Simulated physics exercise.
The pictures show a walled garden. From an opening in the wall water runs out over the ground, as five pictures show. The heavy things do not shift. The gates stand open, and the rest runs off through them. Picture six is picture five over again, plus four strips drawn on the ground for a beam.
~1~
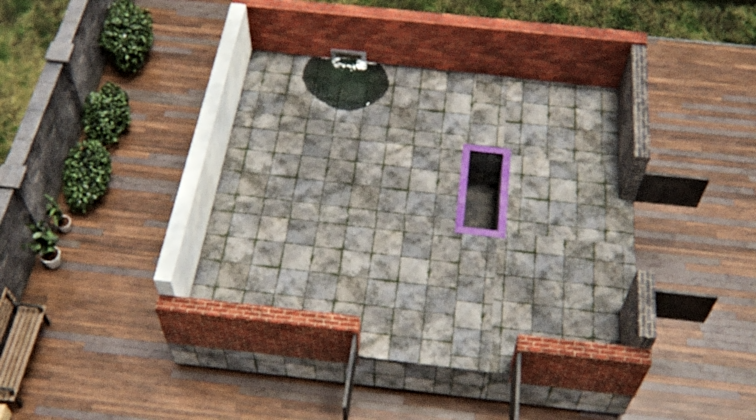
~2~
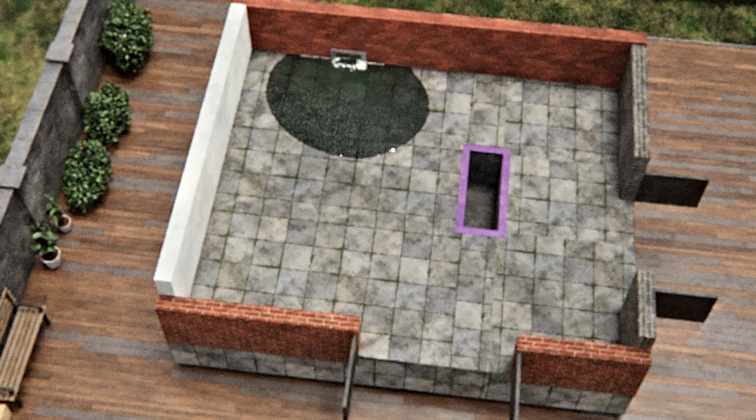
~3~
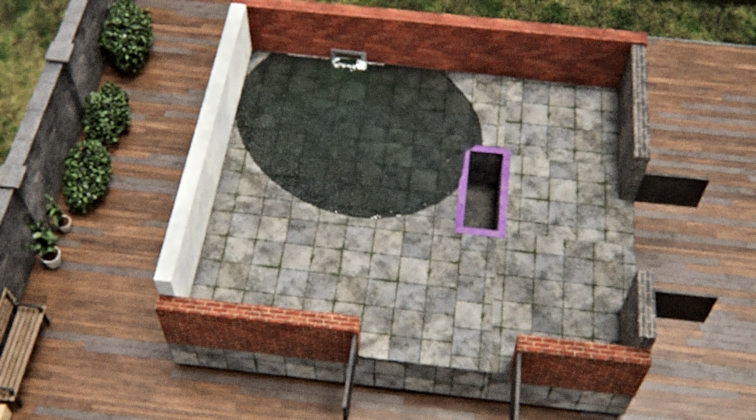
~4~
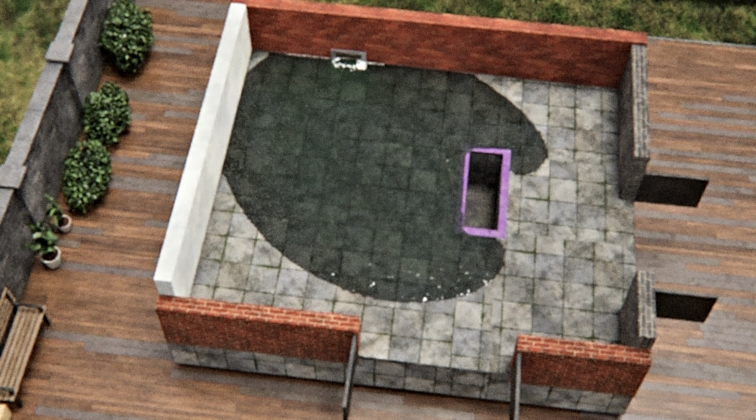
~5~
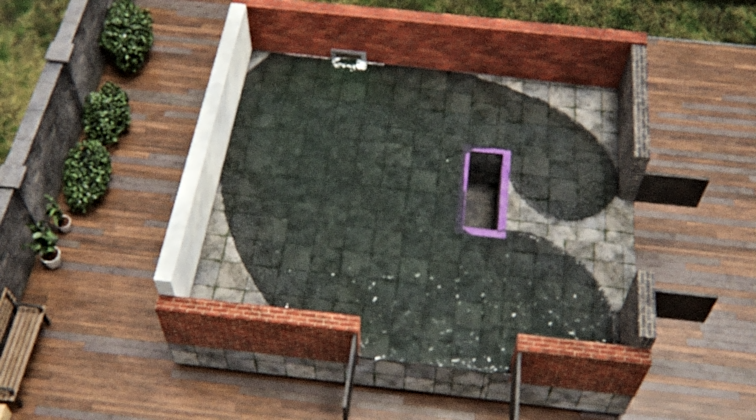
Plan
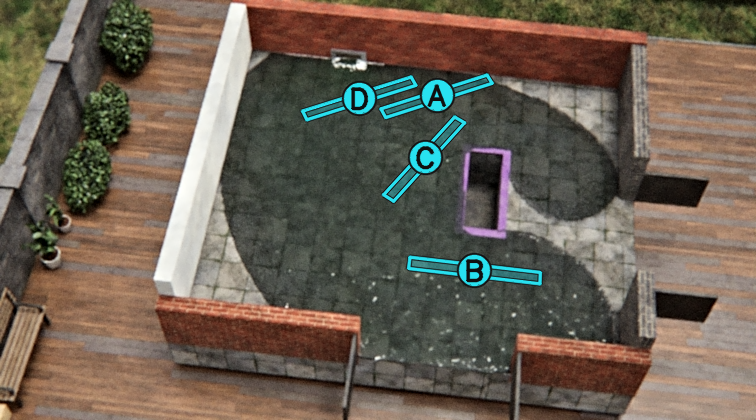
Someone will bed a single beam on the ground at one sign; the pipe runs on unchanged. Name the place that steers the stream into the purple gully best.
Spot B does it best.
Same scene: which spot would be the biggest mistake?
That would be C.
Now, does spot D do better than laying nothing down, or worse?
Worse.
On the marked copy, A from (383, 113) to (489, 79); B from (409, 262) to (540, 278); C from (388, 197) to (459, 119); D from (304, 115) to (413, 81).
With A, about 14 % of the stream goes into the purple gully, about 86 % out by the gates.
With B, about 35 % of the stream goes into the purple gully, about 65 % out by the gates.
With C, next to none of the stream goes into the purple gully, about 99 % out by the gates.
With D, about 8 % of the stream goes into the purple gully, about 92 % out by the gates.
